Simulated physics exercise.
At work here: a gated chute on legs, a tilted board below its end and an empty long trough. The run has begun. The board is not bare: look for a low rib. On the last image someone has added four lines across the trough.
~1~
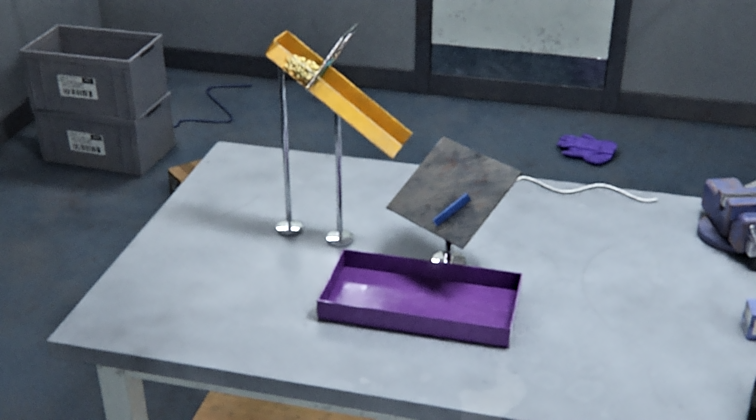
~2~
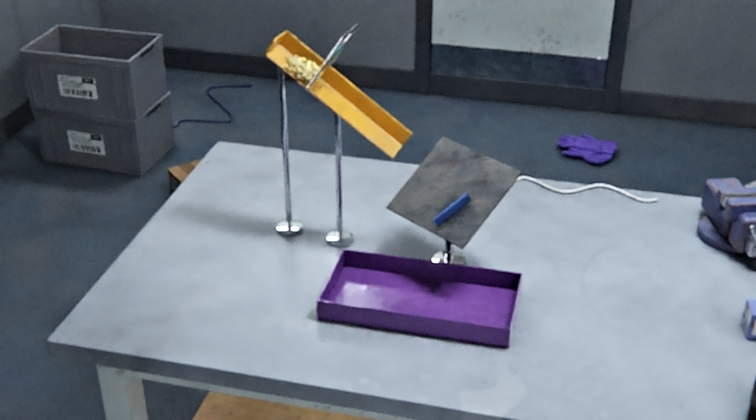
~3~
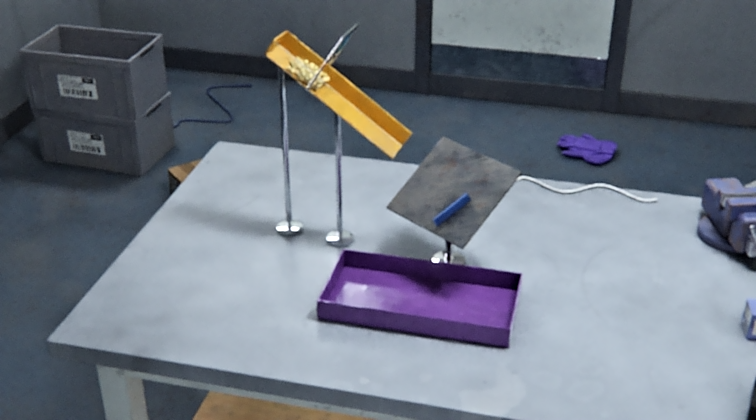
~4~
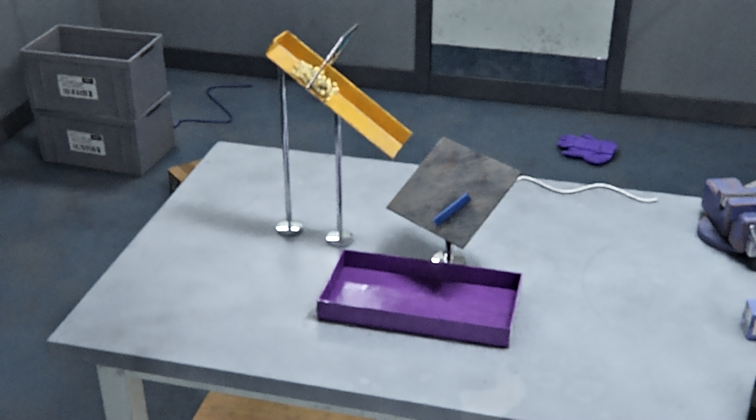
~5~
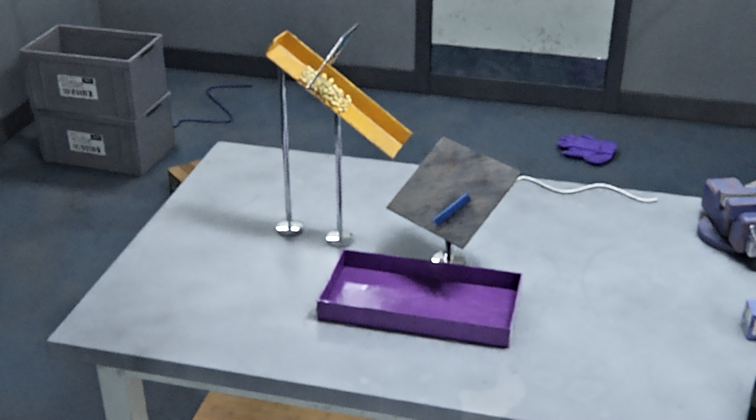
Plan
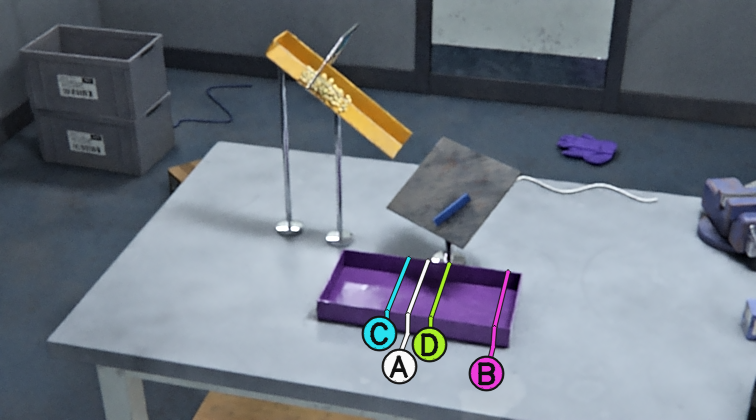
A yellow chute on legs lets pale beans slide slowly down past its gate.
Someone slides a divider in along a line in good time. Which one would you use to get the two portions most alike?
Go for C.
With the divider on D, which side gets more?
The left side.
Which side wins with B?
Left.
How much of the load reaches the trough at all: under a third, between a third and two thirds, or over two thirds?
It is over two thirds.
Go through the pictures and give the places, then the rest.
Load behind the gate (306, 71), soya beans; lip of the chute (397, 152), sloping gently, in the first frame.
Middle of the board (452, 190), tilted fairly steeply; middle of its low edge (422, 227); of its high edge (481, 153), in the second frame.
Front corners of the trough (318, 300) and (510, 329), empty; front of the load (327, 79), in the third frame.
Middle of the load (315, 80); its front (328, 99), roughly a quarter of the way to the lip; rib from (467, 193) to (433, 220), in the fourth frame.
Middle of the load (323, 87); its front (345, 109), roughly a third of the way to the lip, in the fifth frame.
On the marked copy, line A crosses the front rim at (408, 314); line B crosses the front rim at (494, 326); line C crosses the front rim at (387, 311); line D crosses the front rim at (431, 317).
If A is chosen, of what is caught, almost all on the left of the divider, about a tenth on the right.
If B is chosen, of what is caught, almost all on the left of the divider, about a tenth on the right.
If C is chosen, of what is caught, roughly half on the left of the divider, roughly half on the right.
If D is chosen, of what is caught, almost all on the left of the divider, about a tenth on the right.
